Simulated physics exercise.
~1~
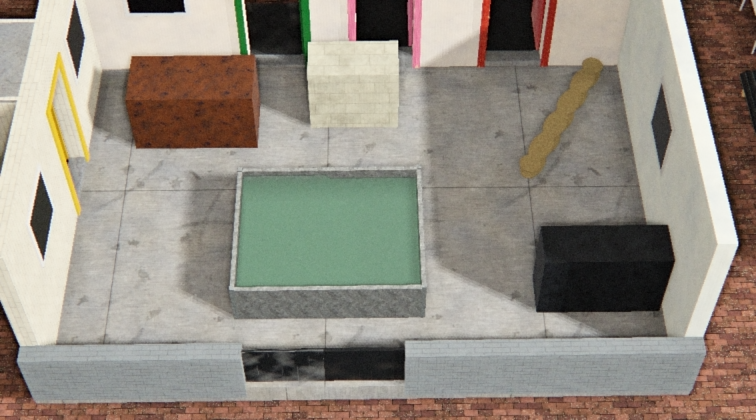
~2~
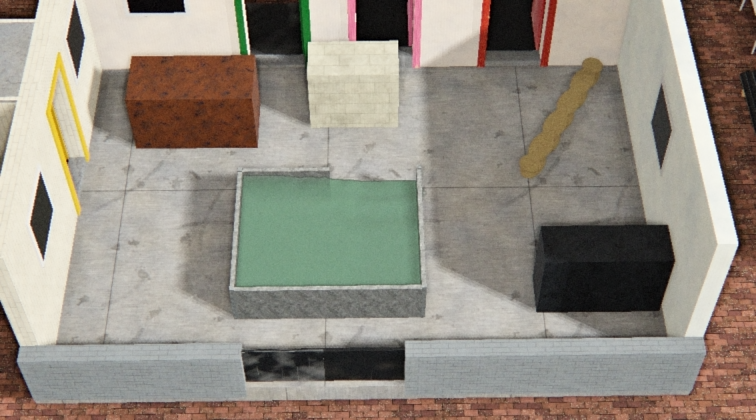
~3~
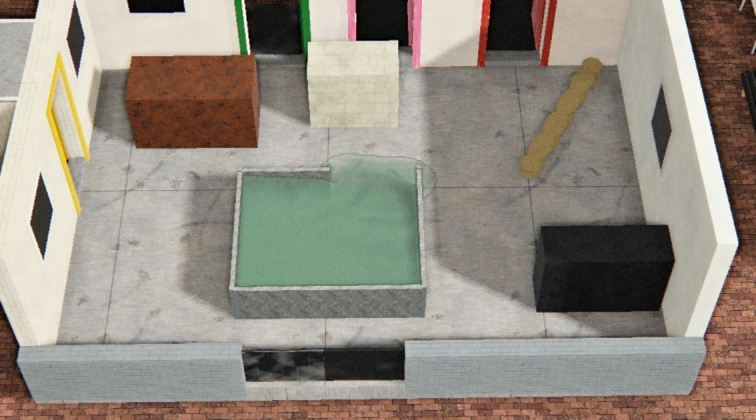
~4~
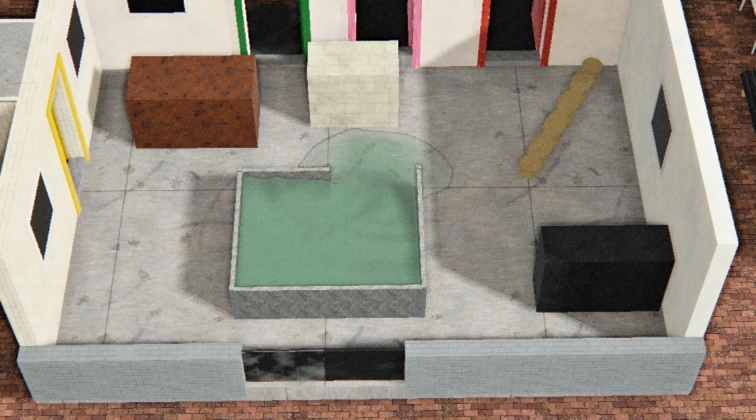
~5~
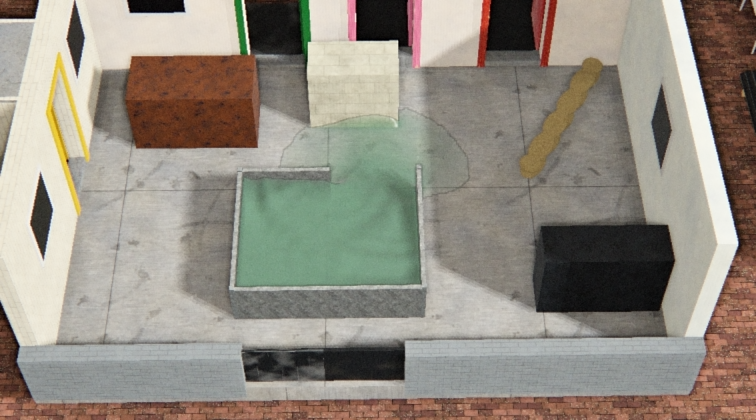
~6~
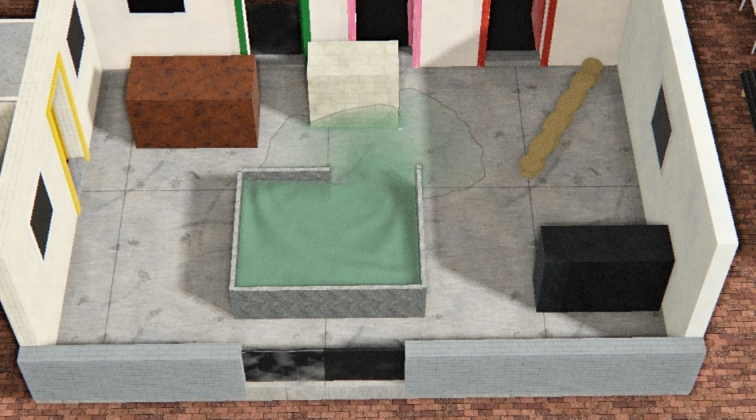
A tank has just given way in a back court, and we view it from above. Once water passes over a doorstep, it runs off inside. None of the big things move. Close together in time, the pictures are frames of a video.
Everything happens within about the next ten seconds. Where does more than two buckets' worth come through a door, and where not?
Through the pink door two buckets or less; through the red door more than two buckets; through the green door more than two buckets; through the yellow door two buckets or less.
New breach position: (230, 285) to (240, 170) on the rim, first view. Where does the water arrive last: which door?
I'd name the one in red.
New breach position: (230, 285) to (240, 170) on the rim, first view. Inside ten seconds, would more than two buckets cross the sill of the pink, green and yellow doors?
Here's how it turns out: The pink door fails to reach the limit, the green door fails to reach the limit, and the yellow door surpasses the limit.
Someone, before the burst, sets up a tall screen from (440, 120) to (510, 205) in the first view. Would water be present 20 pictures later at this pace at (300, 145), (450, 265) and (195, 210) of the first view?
Results in order: Swamped / swamped / swamped.
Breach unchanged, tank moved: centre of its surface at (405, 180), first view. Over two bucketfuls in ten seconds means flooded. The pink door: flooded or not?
Pink: Overshoots.
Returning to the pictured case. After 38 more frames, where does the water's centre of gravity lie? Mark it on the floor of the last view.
Roughly at (367, 182).
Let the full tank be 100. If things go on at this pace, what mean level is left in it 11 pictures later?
Near 58 in a hundred.
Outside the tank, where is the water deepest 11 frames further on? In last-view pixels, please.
I'd point to about (584, 68).
A moment on, water covers 15 % of the floor; the pink door wet at the sill, nothing in, the red door not reached, the green door not reached, the yellow door not reached.
Next, water covers 30 % of the floor; the pink door wet at the sill, nothing in, the red door under two buckets in, the green door under two buckets in, the yellow door not reached.
Then, water covers 50 % of the floor; the pink door wet at the sill, nothing in, the red door far over two buckets in, the green door over two buckets in, the yellow door wet at the sill, nothing in.
Later, water covers 75 % of the floor; the pink door wet at the sill, nothing in, the red door far over two buckets in, the green door far over two buckets in, the yellow door wet at the sill, nothing in.
In the end, water covers 95 % of the floor; the pink door wet at the sill, nothing in, the red door far over two buckets in, the green door far over two buckets in, the yellow door wet at the sill, nothing in.
